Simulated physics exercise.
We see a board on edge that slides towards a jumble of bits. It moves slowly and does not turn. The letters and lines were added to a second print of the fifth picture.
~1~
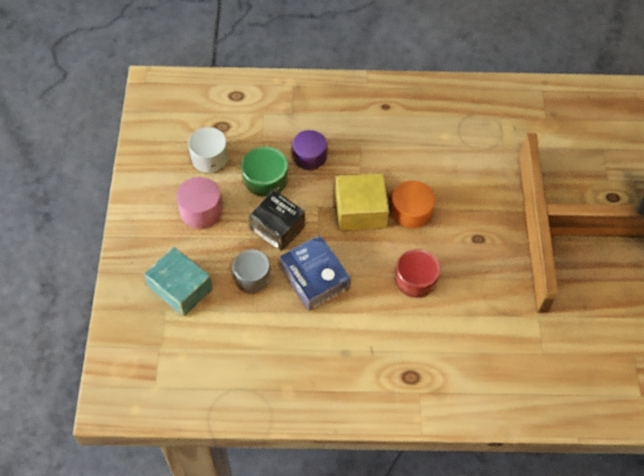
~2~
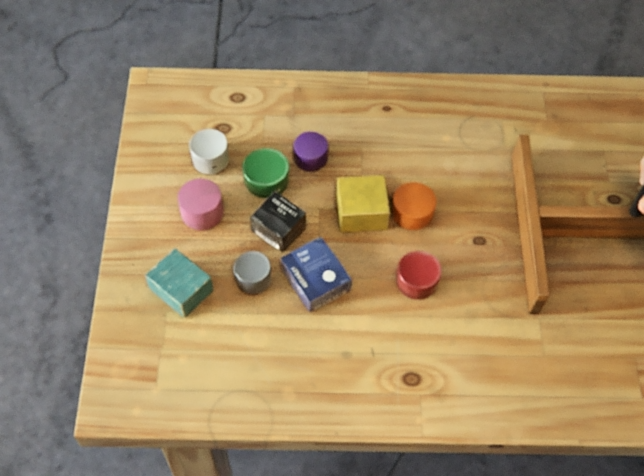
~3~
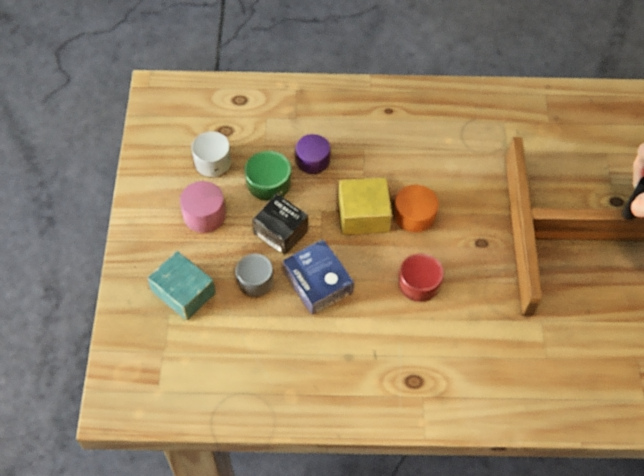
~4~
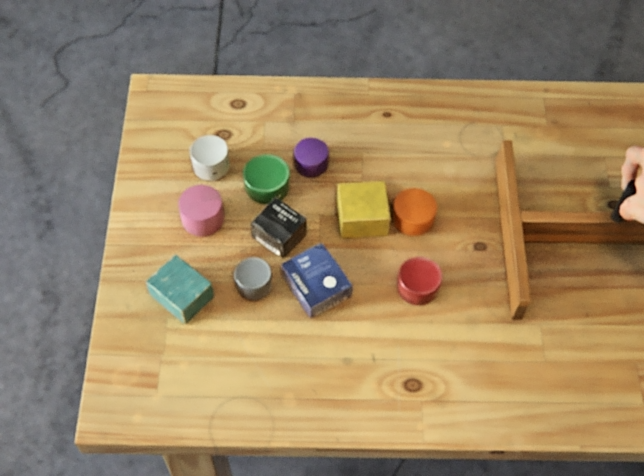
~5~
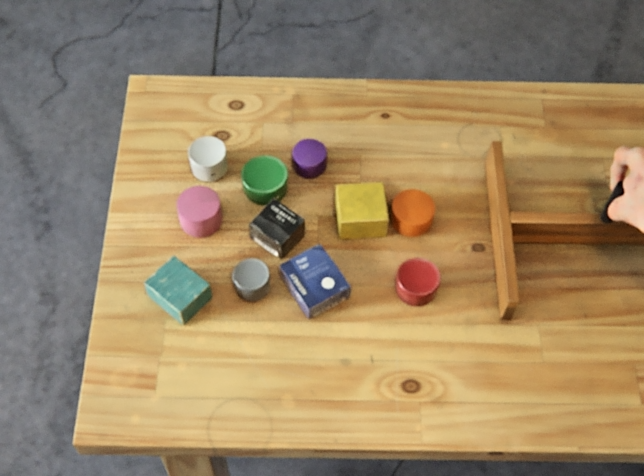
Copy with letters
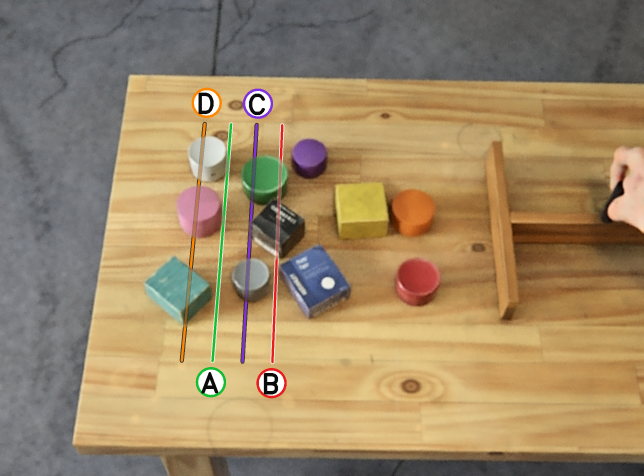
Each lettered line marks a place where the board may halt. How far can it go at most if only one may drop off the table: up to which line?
As far as mark A.
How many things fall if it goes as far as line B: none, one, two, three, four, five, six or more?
In all, none.
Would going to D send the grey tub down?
Yes.
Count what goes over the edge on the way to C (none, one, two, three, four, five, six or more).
By then, none.
On the marked copy, A at (223, 234); B at (278, 234); C at (250, 234); D at (194, 233).
Taking A. A third of the way, board (405, 215); red jar (377, 282); orange pot (374, 213).
Two thirds of the way, board (304, 213); turquoise block (151, 299); pink tin (186, 203).
When it is over, board (225, 212); turquoise block (95, 319); grey tub (103, 281); none fallen.
As for the rest, B is within the limit but short; C is within the limit but short; D drops three.
